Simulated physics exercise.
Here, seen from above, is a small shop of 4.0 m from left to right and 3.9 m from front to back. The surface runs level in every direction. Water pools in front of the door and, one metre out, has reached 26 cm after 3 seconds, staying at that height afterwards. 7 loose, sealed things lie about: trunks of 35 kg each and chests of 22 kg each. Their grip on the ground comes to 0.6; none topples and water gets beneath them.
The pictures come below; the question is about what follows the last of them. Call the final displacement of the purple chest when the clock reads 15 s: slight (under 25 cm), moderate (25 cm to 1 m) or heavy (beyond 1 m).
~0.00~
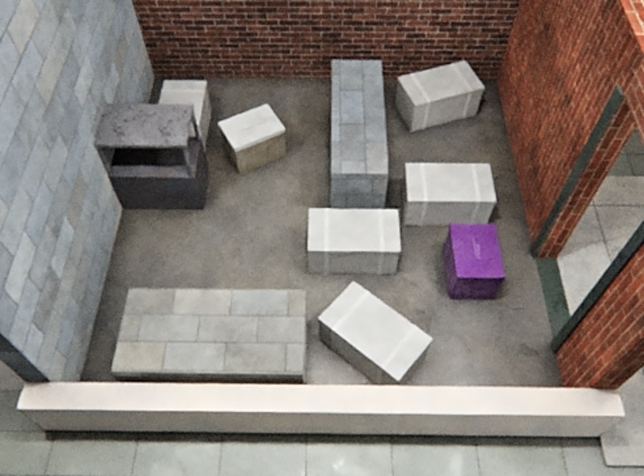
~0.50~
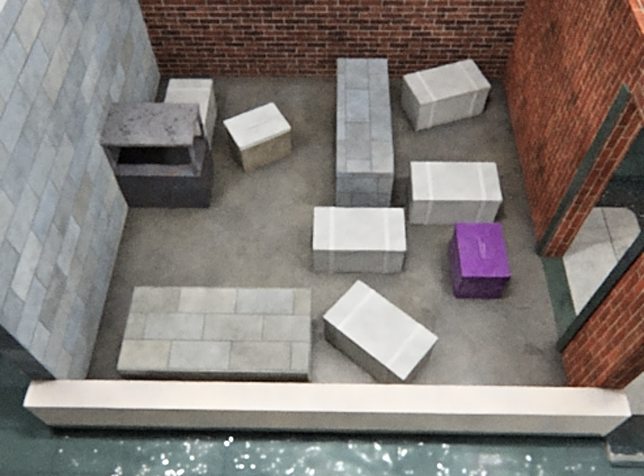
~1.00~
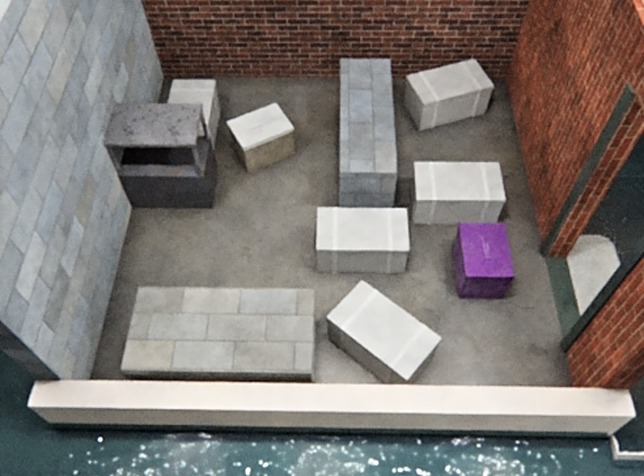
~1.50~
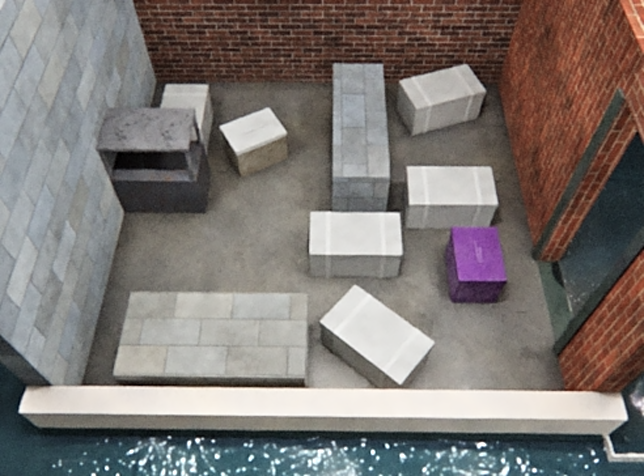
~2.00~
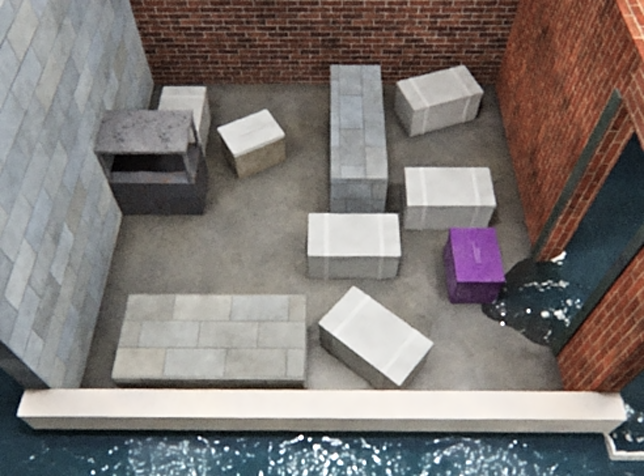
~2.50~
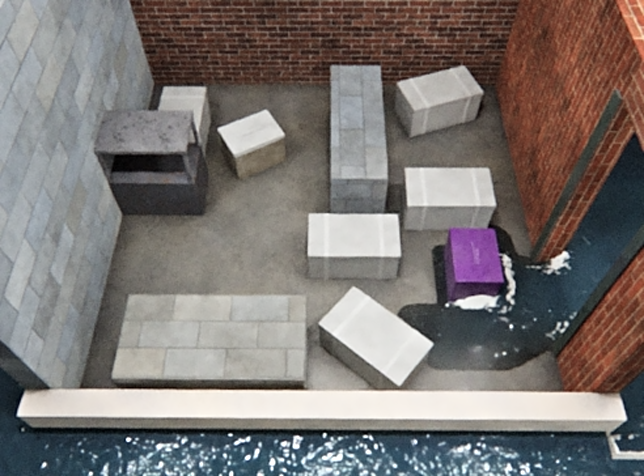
Heavy.
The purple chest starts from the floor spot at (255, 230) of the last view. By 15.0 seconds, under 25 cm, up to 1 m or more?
Here it heads a good way off.
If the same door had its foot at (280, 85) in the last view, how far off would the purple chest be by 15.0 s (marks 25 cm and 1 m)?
Then the purple chest ends far away.
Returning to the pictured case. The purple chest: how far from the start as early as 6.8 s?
Some 200 cm from the start.
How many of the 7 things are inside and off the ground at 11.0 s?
Of them, 5.
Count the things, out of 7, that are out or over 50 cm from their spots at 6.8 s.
2.
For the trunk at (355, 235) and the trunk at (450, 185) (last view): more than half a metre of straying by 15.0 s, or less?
Result, in order: Higher / lower.
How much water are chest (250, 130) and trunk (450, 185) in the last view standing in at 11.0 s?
Roughly 11 and 7 cm.
After 3.5 s the purple chest is near (424, 250), 0.5 m from its start, aground; 0 afloat.
After 6.8 s the purple chest is near (254, 269), 1.9 m from its start, aground; 1 afloat.
After 11.0 s the purple chest is near (203, 206), 2.4 m from its start, afloat; 5 afloat.
After 15.0 s the purple chest is near (240, 101), 2.8 m from its start, afloat; 7 afloat.
